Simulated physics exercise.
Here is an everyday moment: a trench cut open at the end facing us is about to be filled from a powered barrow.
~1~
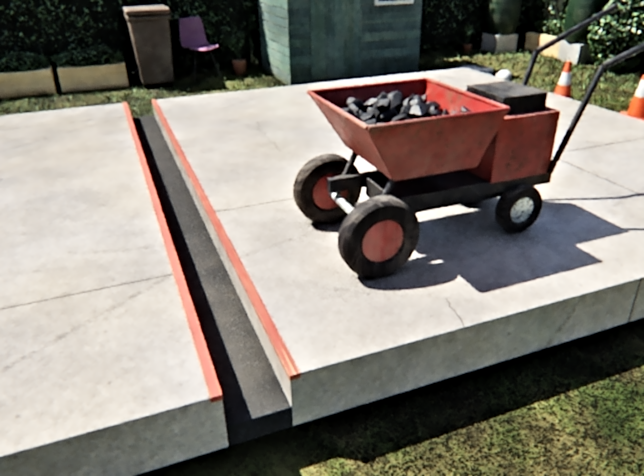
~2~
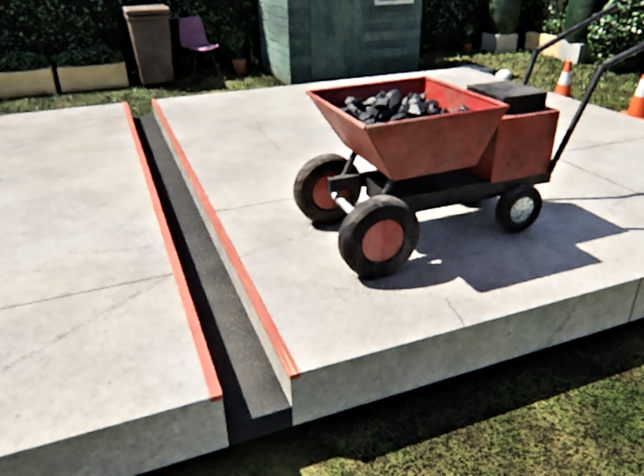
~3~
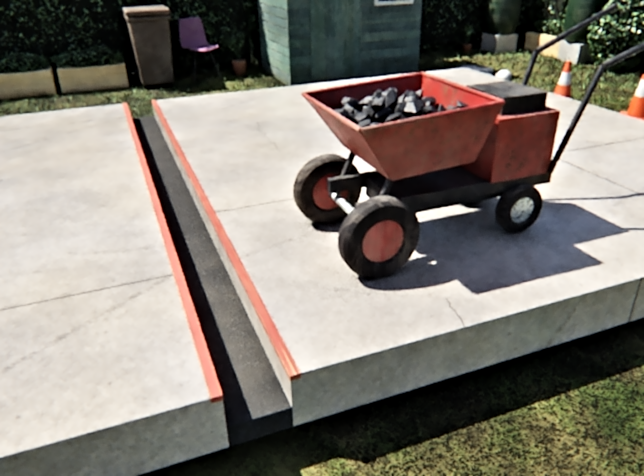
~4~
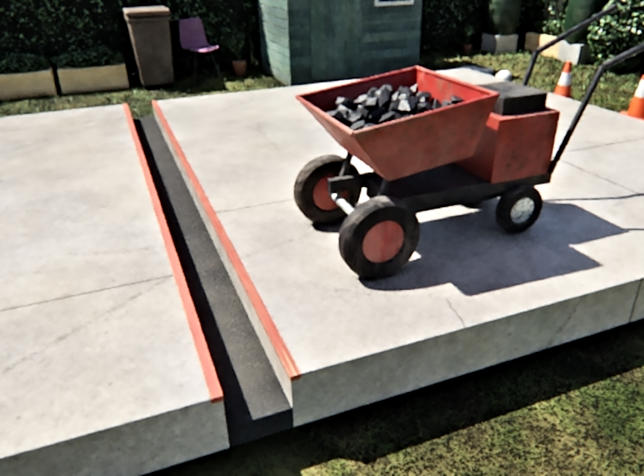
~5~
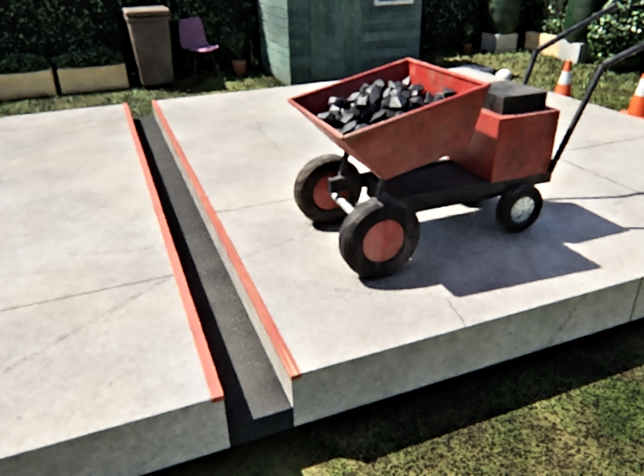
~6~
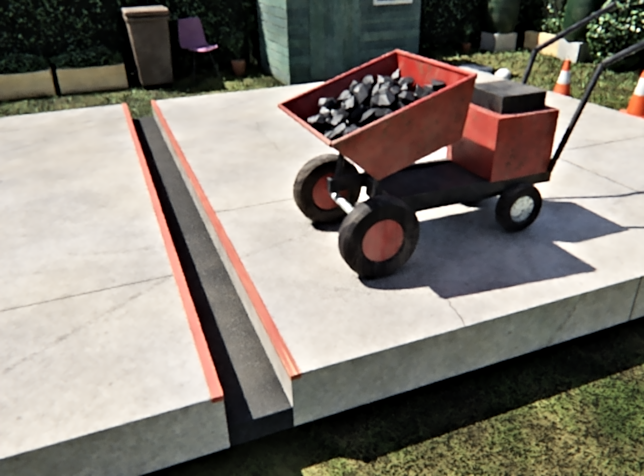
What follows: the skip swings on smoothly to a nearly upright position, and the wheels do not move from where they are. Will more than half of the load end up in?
Yes. I expect the trench to get most of the load.
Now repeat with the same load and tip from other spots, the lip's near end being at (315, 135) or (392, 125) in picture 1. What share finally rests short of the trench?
About 0 % and 30 %.
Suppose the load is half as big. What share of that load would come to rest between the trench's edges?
Around 100 %.
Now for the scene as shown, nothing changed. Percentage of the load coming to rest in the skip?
I'd say around 0 per cent.
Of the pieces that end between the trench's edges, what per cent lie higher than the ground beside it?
Roughly 30 percent.
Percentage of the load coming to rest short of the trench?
Roughly 10 per cent of the load.
Just after the last frame, skip tipped steeply; every one in the skip.
A moment on, skip tipped right over; the larger part in the skip; just a few short of the trench; about a tenth in or heaped over the trench; about a tenth falling.
Further on, skip tipped right over; roughly a quarter in the skip; about a tenth short of the trench; roughly two thirds in or heaped over the trench; just a few beyond it; just a few falling.
When it is over, skip tipped right over; about a tenth short of the trench; the larger part in or heaped over the trench; about a tenth beyond it.
